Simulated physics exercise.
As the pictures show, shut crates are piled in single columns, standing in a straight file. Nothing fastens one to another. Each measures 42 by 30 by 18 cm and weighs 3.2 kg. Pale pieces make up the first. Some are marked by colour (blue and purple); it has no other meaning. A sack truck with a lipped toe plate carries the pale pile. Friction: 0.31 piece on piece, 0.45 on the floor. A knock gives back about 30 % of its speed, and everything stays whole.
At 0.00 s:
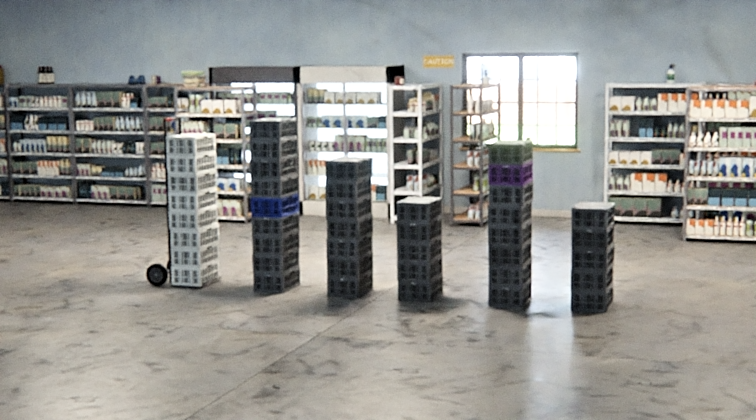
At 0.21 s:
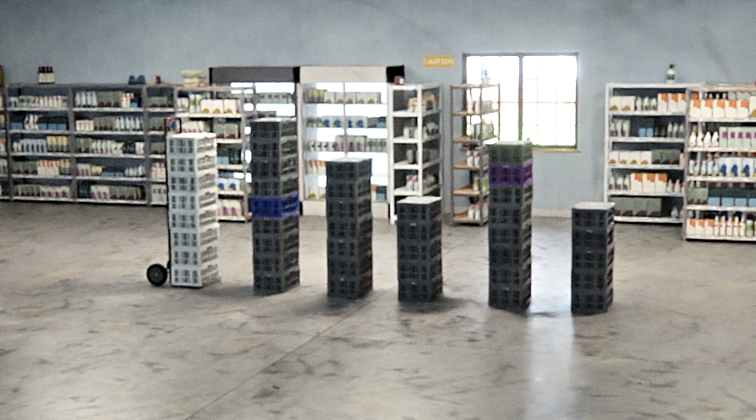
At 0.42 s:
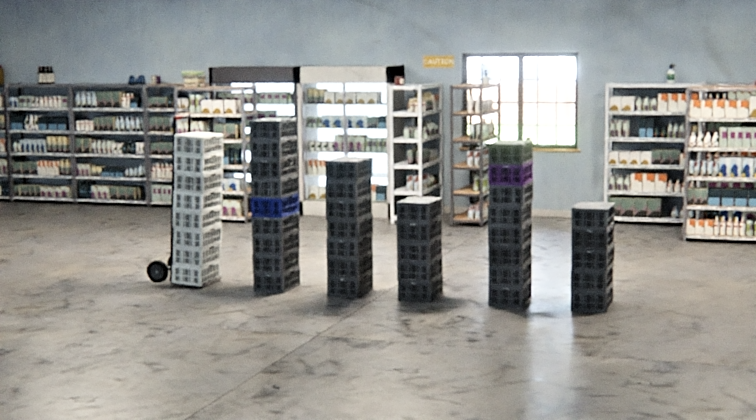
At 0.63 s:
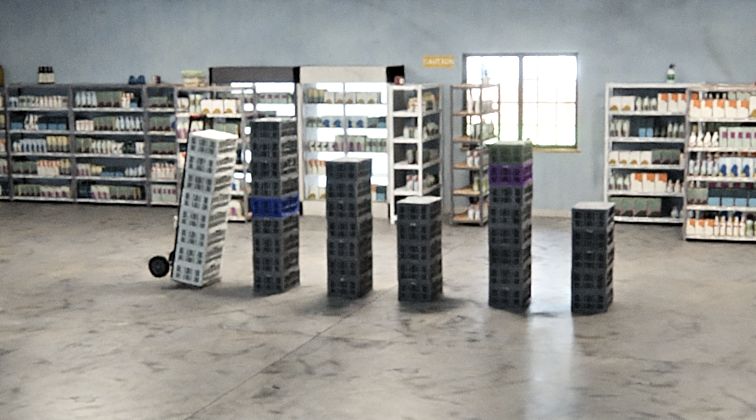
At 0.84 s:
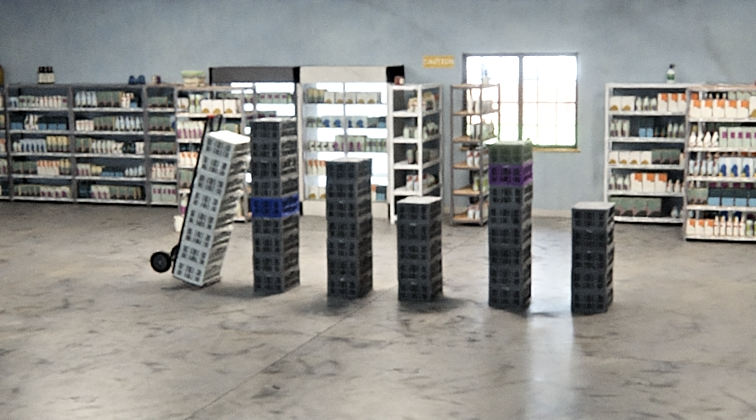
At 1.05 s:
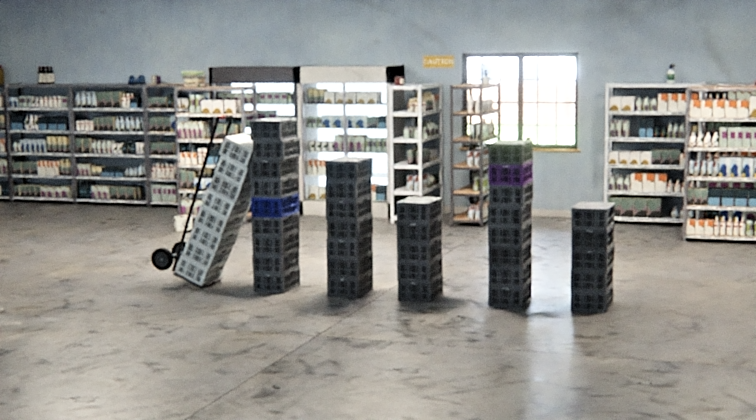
In a storeroom, a hand truck tilts rightward, leaning its pale crate stack toward dark stacks.
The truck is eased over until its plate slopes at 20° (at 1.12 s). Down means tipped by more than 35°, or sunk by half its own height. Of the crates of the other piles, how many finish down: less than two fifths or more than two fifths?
The part is more than two fifths.
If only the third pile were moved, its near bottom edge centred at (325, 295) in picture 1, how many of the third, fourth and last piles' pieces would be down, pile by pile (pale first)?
Then third 6, fourth 4, last 3.
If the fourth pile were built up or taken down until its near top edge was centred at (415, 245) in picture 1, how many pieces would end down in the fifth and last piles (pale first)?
In that case fifth 6, last 4.
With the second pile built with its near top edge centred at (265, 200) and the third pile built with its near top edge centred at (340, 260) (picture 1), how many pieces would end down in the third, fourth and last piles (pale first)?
Then third 0, fourth 0, last 0.
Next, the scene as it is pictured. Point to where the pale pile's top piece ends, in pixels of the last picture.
Near (320, 224).
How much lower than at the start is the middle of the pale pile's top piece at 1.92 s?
Roughly 30 cm.
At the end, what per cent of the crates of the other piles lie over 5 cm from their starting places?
It is 95 per cent.
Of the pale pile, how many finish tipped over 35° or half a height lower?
7 pale pieces.
Around 1.92 s, 8 of the pale pile down; none of the 34 other crates down, 11 disturbed; blue crate tipped 22°.
Around 2.66 s, 7 of the pale pile down; 15 of the 34 other crates down; blue crate tipped 41°, 39 cm lower.
Around 3.98 s, 7 of the pale pile down; 31 of the 34 other crates down; blue crate tipped 41°, 44 cm lower; purple crate tipped 8°, 46 cm lower.
Finally (6.3 s), 7 of the pale pile down; 31 of the 34 other crates down; purple crate on its side; blue crate tipped 41°, 44 cm lower. That is 91 per cent. Seen by the last camera, middles, blue crate near (367, 255).
